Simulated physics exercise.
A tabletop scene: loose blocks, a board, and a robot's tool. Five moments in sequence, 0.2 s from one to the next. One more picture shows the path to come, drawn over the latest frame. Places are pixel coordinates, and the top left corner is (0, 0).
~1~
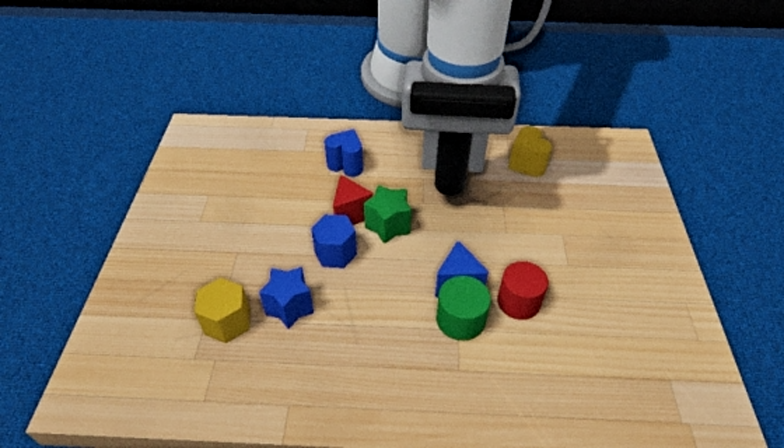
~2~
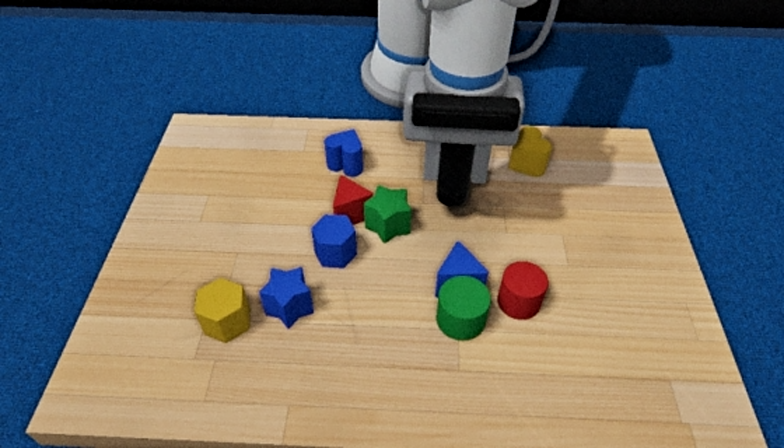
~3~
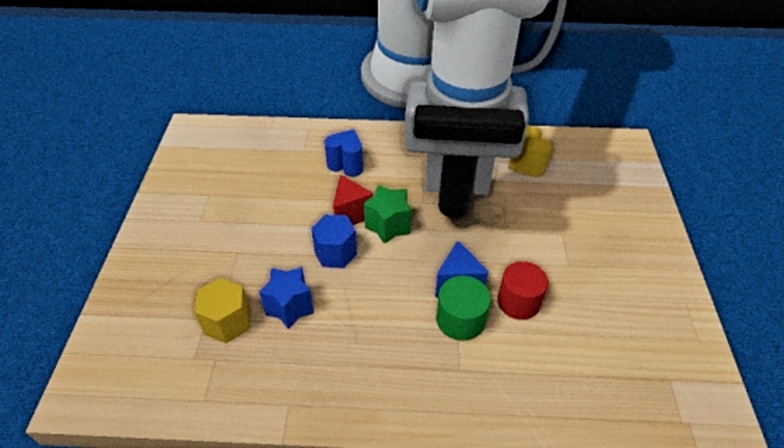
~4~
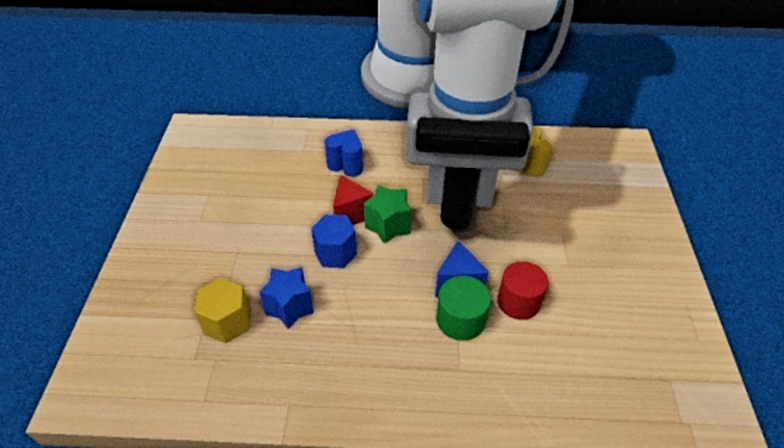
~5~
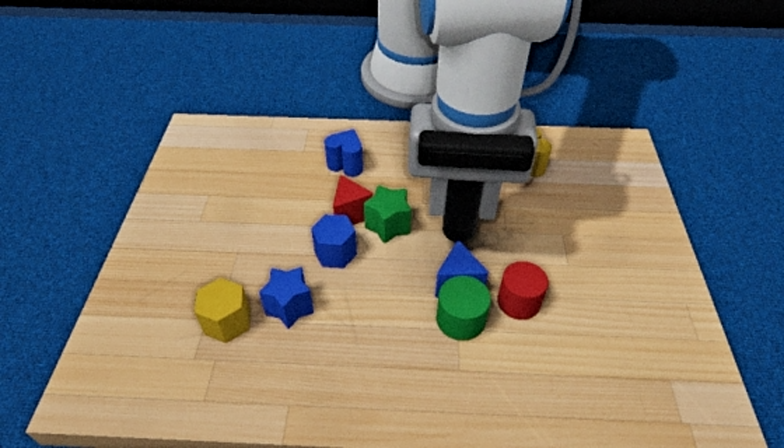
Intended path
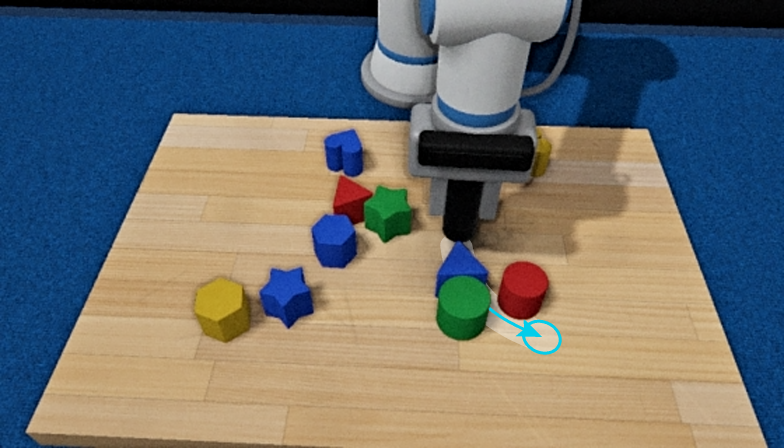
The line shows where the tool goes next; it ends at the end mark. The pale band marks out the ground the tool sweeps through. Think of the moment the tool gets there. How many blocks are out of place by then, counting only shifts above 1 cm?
Once the path ends, three or more blocks will have shifted.
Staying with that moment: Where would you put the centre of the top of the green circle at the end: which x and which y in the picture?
Roughly at (461, 361).
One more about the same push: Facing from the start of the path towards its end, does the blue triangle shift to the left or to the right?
Its shift is rightward.
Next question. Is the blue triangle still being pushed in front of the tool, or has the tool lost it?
Once the path is finished, the blue triangle lies beside or behind the tool.
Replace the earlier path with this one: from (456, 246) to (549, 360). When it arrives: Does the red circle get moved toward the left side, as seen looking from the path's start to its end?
Yes
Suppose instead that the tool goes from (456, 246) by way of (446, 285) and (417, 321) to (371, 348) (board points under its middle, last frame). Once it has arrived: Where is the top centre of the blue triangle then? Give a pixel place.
I predict (436, 329).
The line goes from (456, 246) via (467, 281) and (497, 314), ending at (542, 337).
What follows on the original path. One third of the way, tool (470, 267); blue triangle (466, 295), turned 10° clockwise; green circle (466, 331).
Two thirds of the way, tool (501, 300); blue triangle (481, 324), turned 50° clockwise; green circle (461, 360); red circle (542, 284).
At the end, tool (547, 323); green star unmoved; blue triangle (491, 327), turned 75° clockwise; green circle (461, 361); red circle (572, 287).
